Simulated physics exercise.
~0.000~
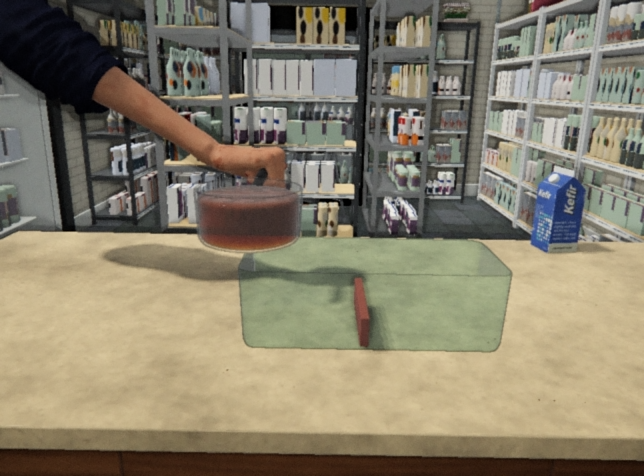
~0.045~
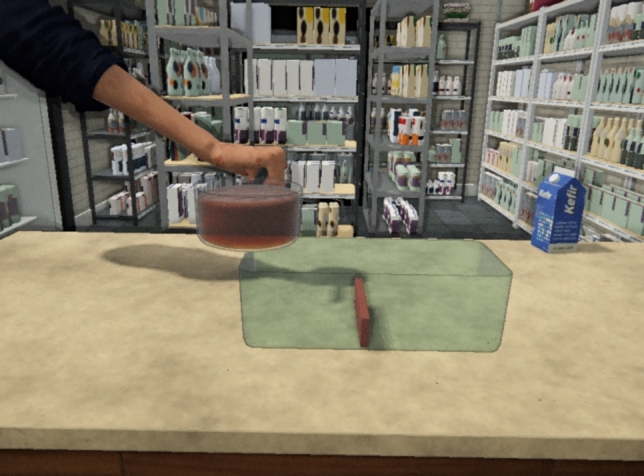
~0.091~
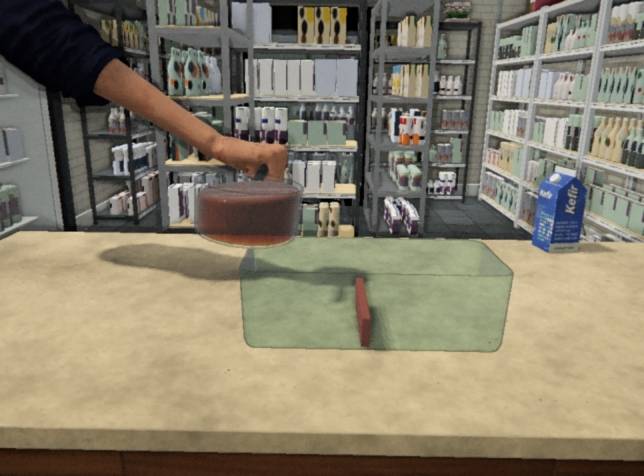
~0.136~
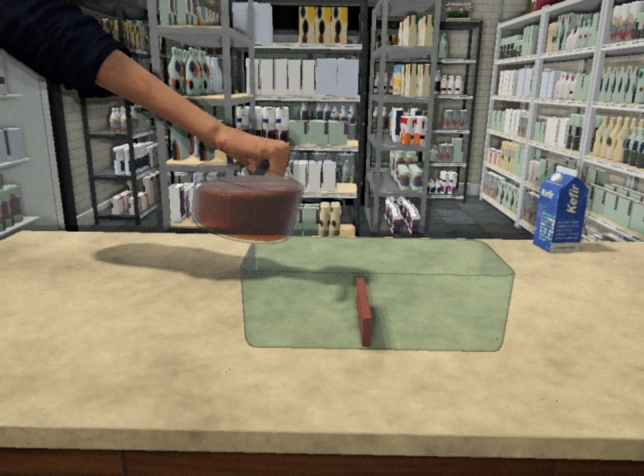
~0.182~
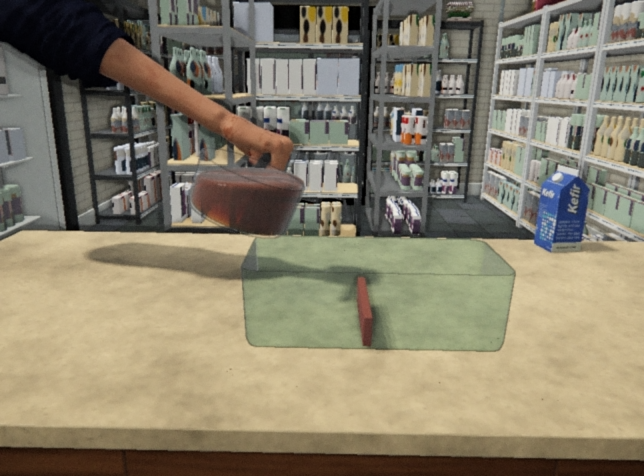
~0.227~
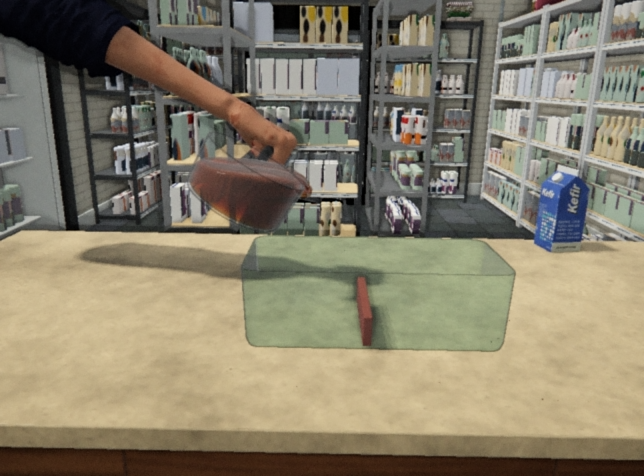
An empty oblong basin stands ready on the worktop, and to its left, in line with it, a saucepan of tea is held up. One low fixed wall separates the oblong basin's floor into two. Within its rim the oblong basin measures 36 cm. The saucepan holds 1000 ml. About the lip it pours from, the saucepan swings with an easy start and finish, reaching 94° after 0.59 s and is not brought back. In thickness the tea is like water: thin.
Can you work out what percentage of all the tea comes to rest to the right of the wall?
I would put it at 68 per cent.
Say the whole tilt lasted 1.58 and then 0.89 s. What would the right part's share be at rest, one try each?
The first try gives around 60 percent, the second around 70 percent.
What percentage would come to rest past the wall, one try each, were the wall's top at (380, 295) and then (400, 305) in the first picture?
Respectively 45 and 25 %.
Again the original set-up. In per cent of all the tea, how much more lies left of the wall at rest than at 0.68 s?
Close to 22% of the whole.
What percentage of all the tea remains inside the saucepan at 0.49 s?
I'd estimate some 44 % remains.
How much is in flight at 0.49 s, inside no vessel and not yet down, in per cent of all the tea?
Near 44 per cent at that time.
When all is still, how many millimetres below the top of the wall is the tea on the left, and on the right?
On the left it's about 32 mm; on the right, about 20 mm.
After 0.49 s the tilt is 87° and 45 per cent is still to pour, 8 is left of the wall and 4 right of it.
After 0.68 s the tilt is 94° and 7 per cent is still to pour, 8 is left of the wall and 69 right of it.
After 0.87 s the tilt is 94° and 3 per cent is still to pour, 19 is left of the wall and 65 right of it.
After 1.09 s the tilt is 94° and 1 per cent is still to pour, 27 is left of the wall and 68 right of it.
In the end 29 per cent lies left of the wall, 68 right of it and 3 outside.
